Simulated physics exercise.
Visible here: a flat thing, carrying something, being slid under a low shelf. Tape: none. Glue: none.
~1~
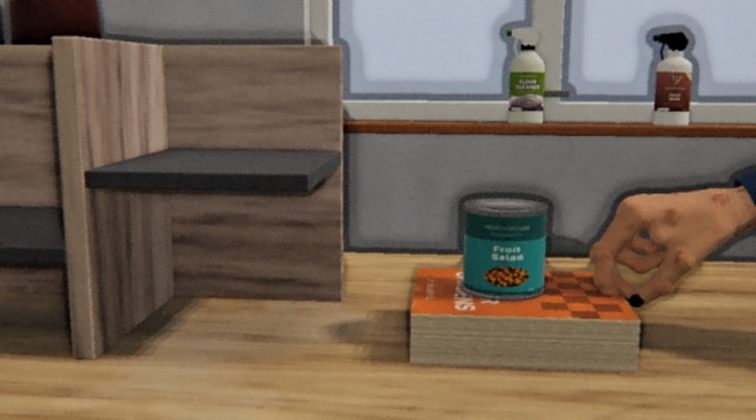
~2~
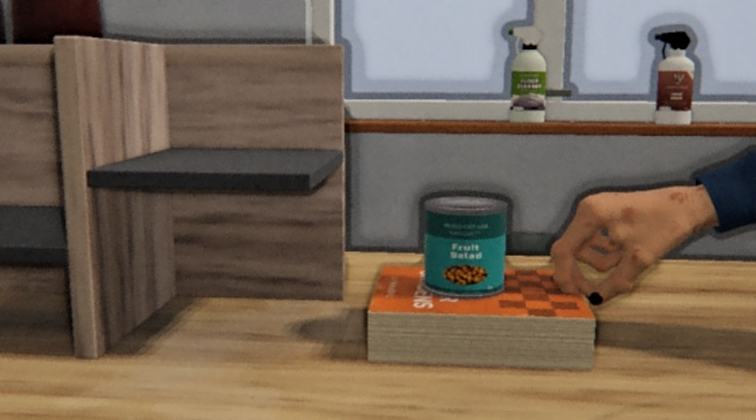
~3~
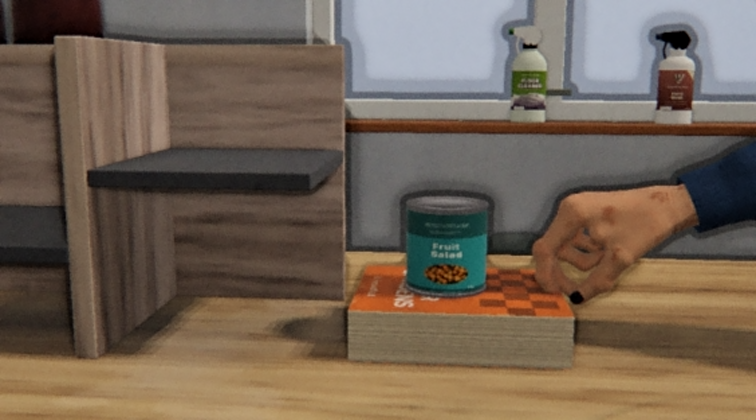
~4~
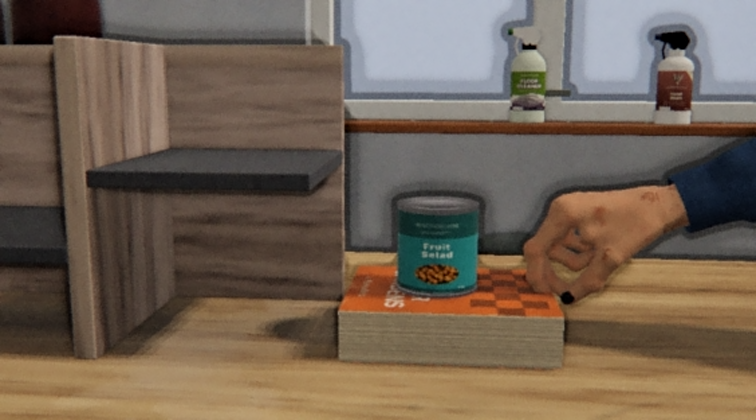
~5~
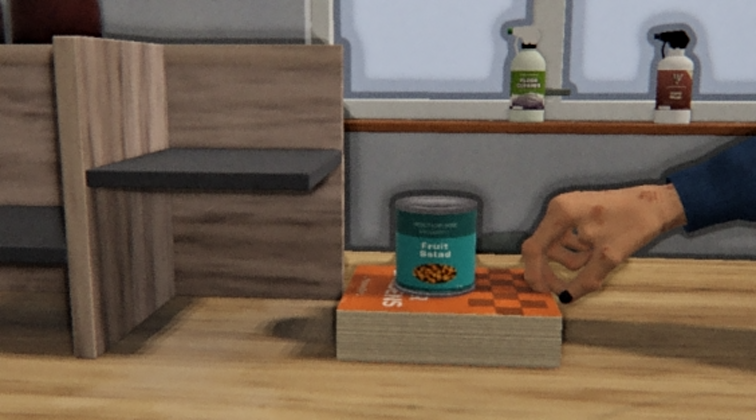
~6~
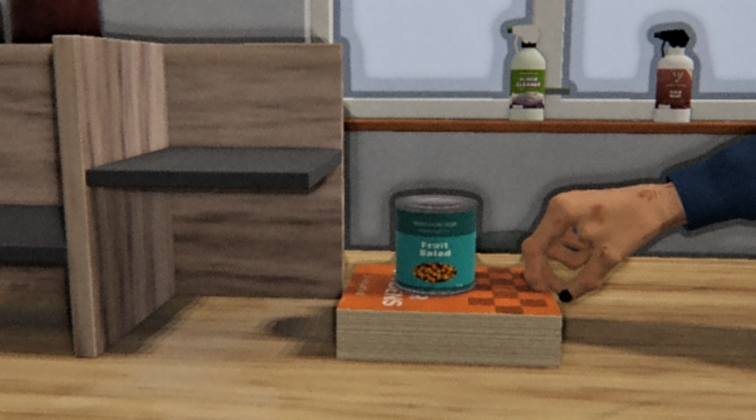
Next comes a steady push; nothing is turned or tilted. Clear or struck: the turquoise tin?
Turquoise tin: Fits.
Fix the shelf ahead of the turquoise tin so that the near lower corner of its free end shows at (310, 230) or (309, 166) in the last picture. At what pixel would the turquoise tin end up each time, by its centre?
In the first case it settles close to (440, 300), in the second close to (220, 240).
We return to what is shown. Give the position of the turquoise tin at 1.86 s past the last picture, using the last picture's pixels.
I'd look for it close to (291, 242).
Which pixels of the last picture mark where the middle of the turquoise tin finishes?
I'd say it stops near (221, 240).
Then, 0.96 s after the last picture, turquoise tin riding along near (372, 243).
Then, 1.86 s after the last picture, turquoise tin riding along near (291, 242).
At rest, the turquoise tin passes below, near (221, 240).
